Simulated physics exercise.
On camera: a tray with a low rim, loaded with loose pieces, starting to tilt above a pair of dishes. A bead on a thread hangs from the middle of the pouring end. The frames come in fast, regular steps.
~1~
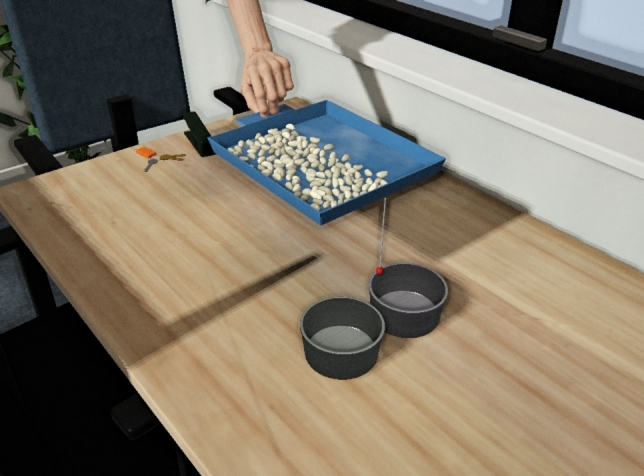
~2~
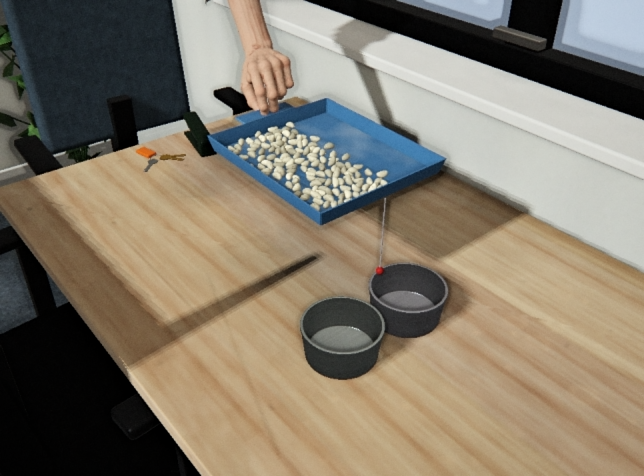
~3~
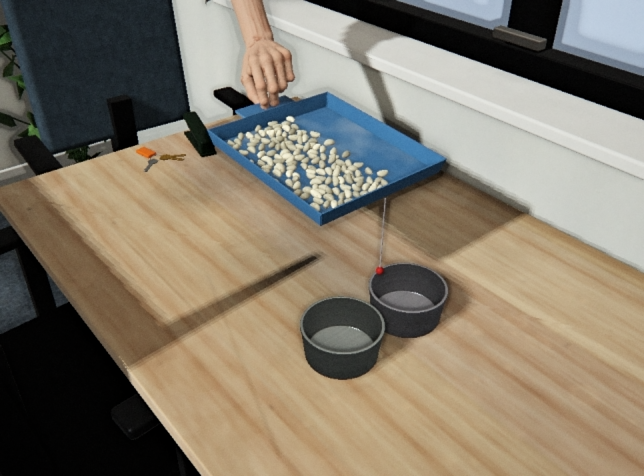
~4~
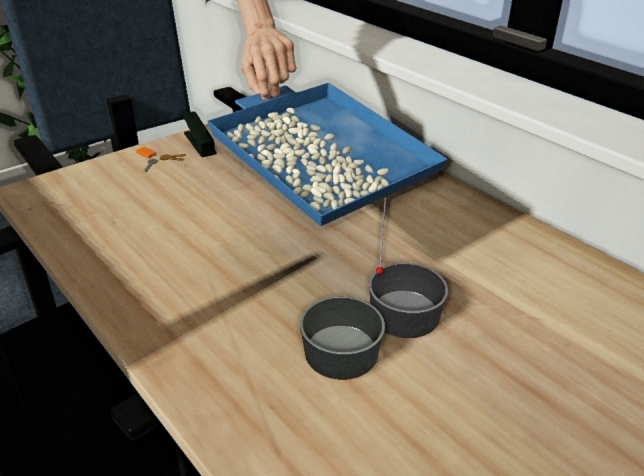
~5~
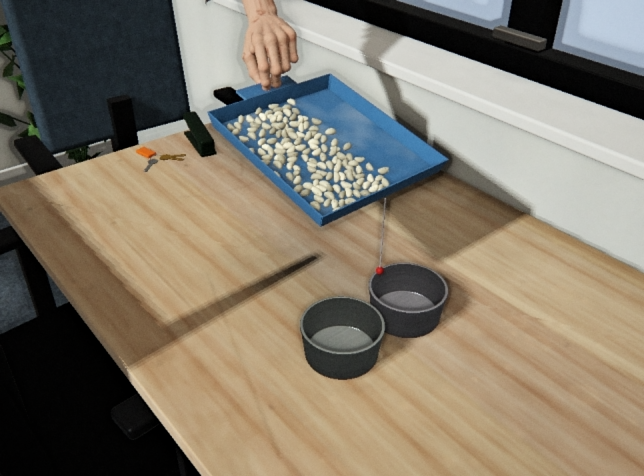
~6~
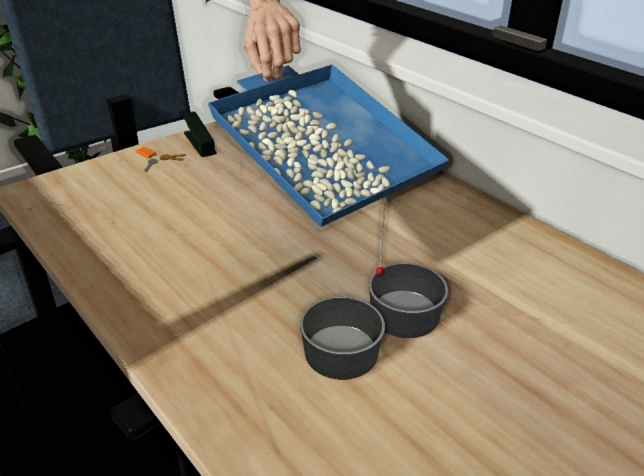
In the video, a hand at the far end of a blue tray of white beans gradually raises that end, tilting the tray slightly above two dark dishes on a wooden table, while a red bead hangs on a thread.
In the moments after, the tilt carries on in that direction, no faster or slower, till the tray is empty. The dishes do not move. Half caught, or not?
In the dishes lies the larger part of it.
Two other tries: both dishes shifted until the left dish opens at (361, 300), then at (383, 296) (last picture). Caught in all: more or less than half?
One: Not half. Two: Under half.
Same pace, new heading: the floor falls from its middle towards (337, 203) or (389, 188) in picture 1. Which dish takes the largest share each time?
In turn: The dish on the left; the right-hand dish.
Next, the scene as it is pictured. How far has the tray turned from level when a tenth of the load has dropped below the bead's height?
Around 105° of tilt.
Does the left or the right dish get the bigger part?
Fuller: Left.
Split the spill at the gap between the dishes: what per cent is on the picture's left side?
It comes to 10 per cent or so.
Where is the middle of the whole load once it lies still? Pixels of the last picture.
Near (367, 348).
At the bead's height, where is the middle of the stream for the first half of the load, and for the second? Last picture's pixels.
Early half (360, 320), late half (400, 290).
Soon after the last picture, tray tipped steeply; nearly all on the tray; a stray few in the air.
A little later, tray tipped past a quarter turn; most on the tray; a small part in the left dish; a stray few in the right dish; a stray few outside both; about a quarter in the air.
Later still, tray tipped past a quarter turn; about half in the left dish; about a quarter in the right dish; about a third outside both.
At rest, tray tipped past a quarter turn; about half in the left dish; about a quarter in the right dish; about a third outside both.
